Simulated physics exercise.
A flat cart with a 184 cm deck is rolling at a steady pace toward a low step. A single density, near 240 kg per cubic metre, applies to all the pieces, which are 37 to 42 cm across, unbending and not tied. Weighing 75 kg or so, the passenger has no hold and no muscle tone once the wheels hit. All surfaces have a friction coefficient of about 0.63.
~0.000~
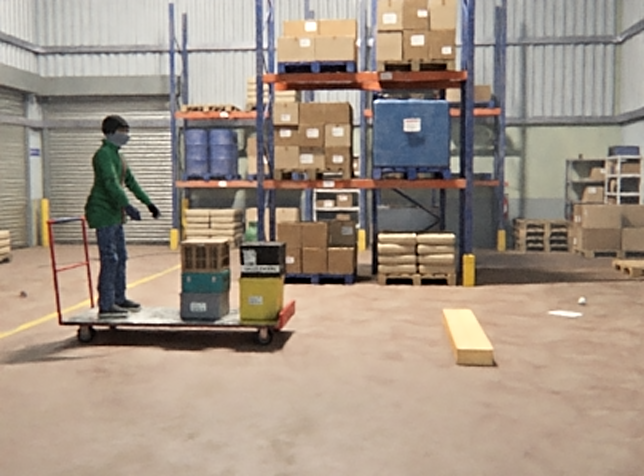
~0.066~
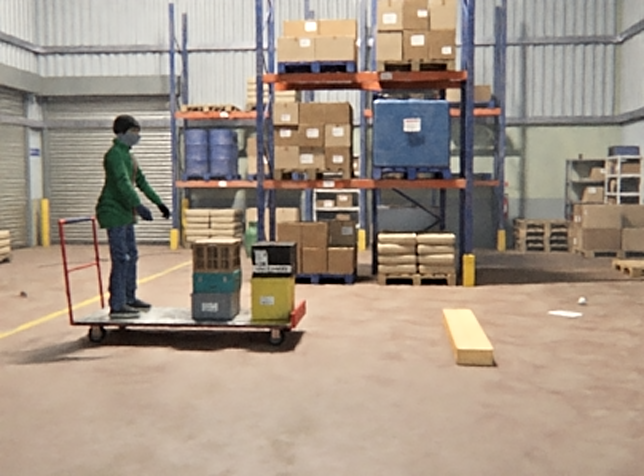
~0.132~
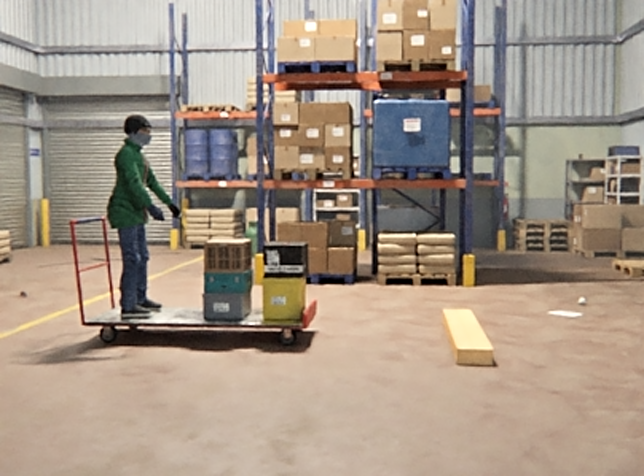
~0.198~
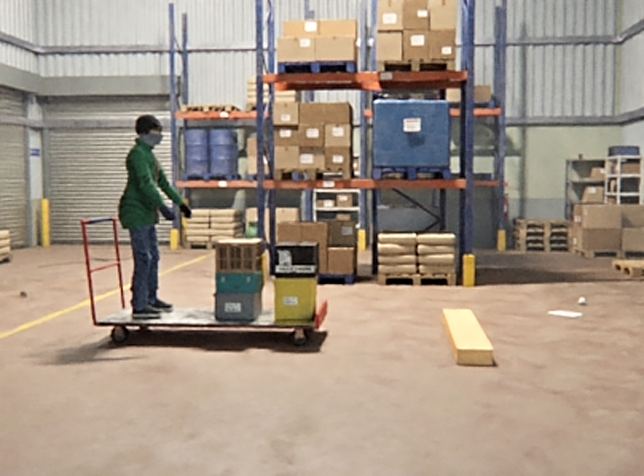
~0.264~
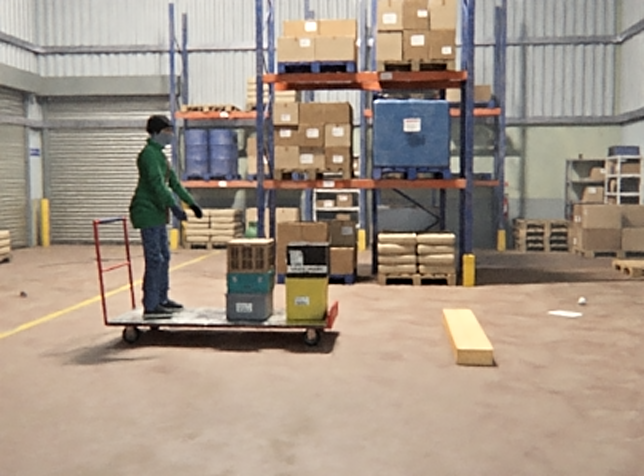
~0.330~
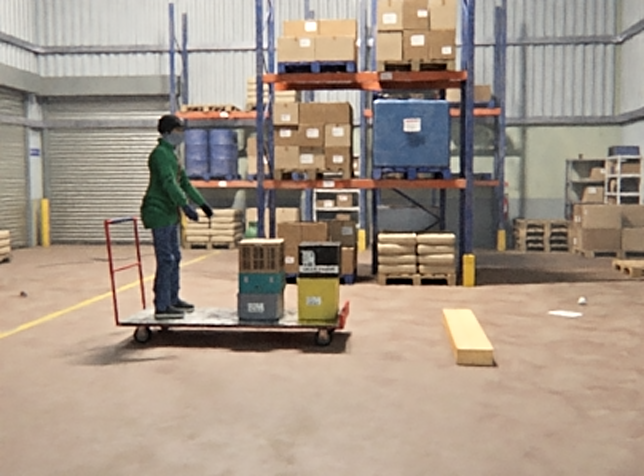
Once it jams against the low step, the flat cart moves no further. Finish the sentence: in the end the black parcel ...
In the end the black parcel has left the deck.
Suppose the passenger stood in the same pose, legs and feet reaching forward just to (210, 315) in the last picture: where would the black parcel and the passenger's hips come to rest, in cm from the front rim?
You'd find the black one 50 cm past and the hips 110 cm behind the front rim.
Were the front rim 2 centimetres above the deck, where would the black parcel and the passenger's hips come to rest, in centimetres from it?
So the black one settles 50 cm beyond the rim and the hips 130 cm short of it.
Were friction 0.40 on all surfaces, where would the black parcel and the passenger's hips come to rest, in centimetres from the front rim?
With that grip, black stops 40 cm past and the hips 130 cm behind the front rim.
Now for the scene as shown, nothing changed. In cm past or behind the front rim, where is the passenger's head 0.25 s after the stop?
110 cm behind the rim.
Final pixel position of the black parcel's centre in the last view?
(517, 325).
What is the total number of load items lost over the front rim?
Looks like the number is 1.
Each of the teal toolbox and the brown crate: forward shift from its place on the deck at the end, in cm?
Roughly teal 15 cm, brown 25 cm.
The wheels strike at 0.98 s.
After 1.23 s the black parcel is 1 cm past the rim, tilted 20°, near (462, 260) in the last picture's view.
After 1.53 s the black parcel is 18 cm past the rim, tilted 95°, near (482, 295) in the last picture's view.
After 1.98 s the black parcel is 48 cm past the rim, tilted 180°, near (517, 325) in the last picture's view.
At rest, 2.7 s, past the rim, black parcel; behind it, grey tote, yellow tote, teal toolbox, brown crate and the passenger's hips.
